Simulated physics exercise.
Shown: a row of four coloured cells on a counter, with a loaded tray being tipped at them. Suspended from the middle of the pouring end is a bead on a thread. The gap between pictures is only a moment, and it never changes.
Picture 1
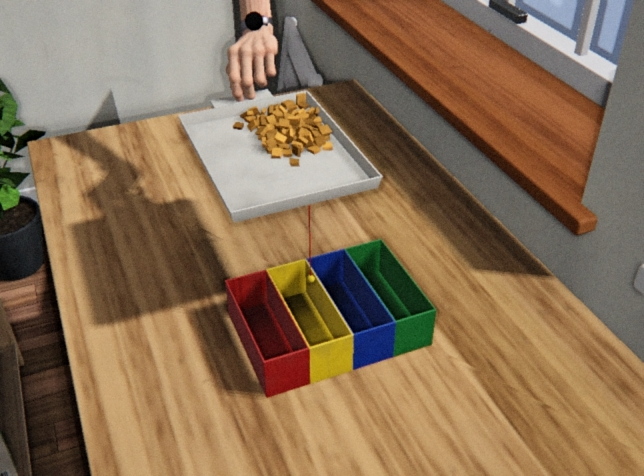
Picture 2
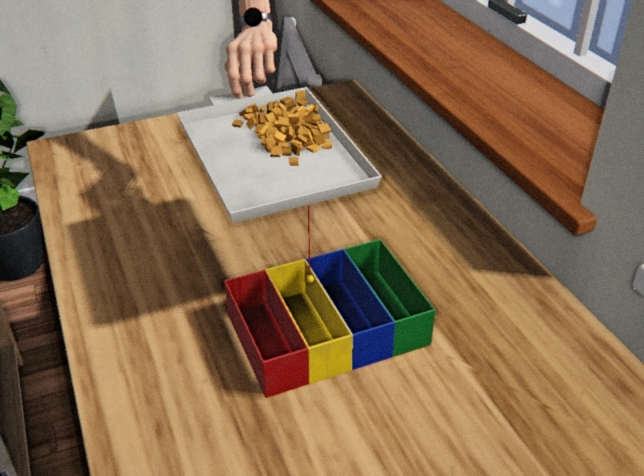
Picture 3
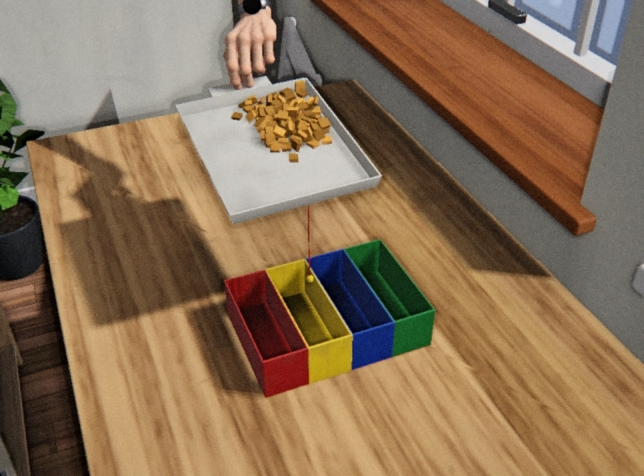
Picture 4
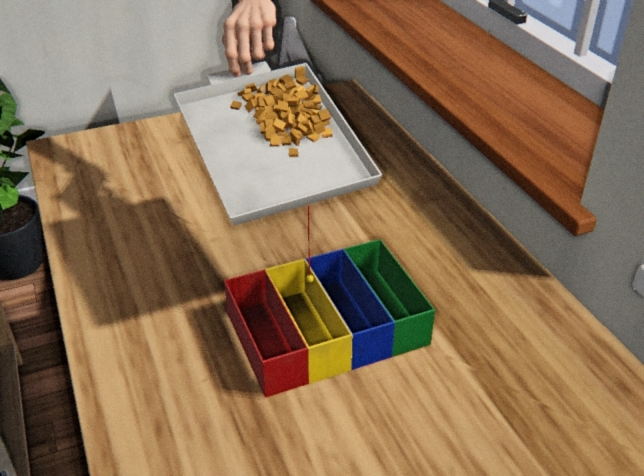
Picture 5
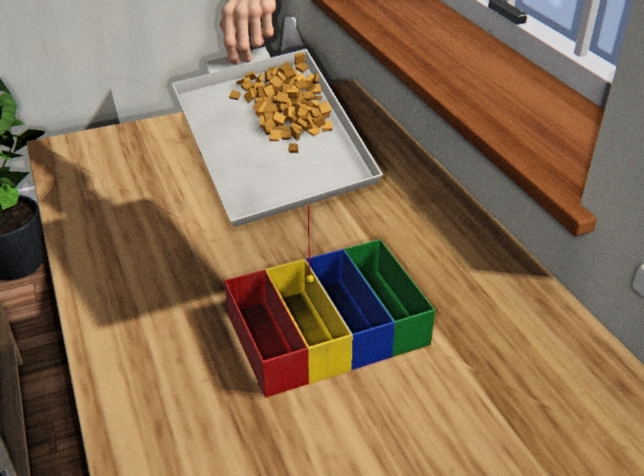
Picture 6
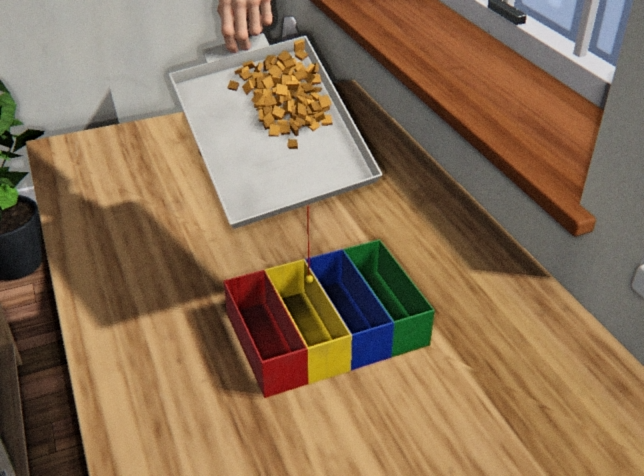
On a wooden table, a hand gradually raising the far end of a grey tray of cereal squares behind four coloured compartments.
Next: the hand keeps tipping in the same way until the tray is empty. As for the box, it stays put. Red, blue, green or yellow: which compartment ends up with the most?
The red one.
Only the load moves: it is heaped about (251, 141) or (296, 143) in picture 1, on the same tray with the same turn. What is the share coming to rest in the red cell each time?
About 60 %, then about 50 %.
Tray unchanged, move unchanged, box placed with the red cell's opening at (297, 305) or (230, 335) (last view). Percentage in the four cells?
Roughly 30 per cent the first time and 100 per cent the second.
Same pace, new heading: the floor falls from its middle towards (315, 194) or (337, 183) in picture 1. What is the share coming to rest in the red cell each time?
Shares: About 0 in a hundred, then about 0 in a hundred.
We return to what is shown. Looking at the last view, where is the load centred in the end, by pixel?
Last view, resting centre - approx. (279, 368).
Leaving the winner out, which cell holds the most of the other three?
Runner-up: The cell in yellow.
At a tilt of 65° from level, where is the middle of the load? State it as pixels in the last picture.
The load is centred about (284, 194).
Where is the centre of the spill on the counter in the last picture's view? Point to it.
(263, 433), roughly.
Shortly afterwards, tray tipped steeply; the bulk on the tray; a little falling or outside the box.
Next, tray tipped past a quarter turn; a little on the tray; near a third in the red cell; near a quarter in the yellow cell; only a few in the blue cell; near a third falling or outside the box.
Some moments later, tray tipped past a quarter turn; near half in the red cell; near a quarter in the yellow cell; only a few in the blue cell; near a third falling or outside the box.
In the end, tray tipped past a quarter turn; near half in the red cell; near a quarter in the yellow cell; only a few in the blue cell; none at all in the green cell; near a third outside the box.
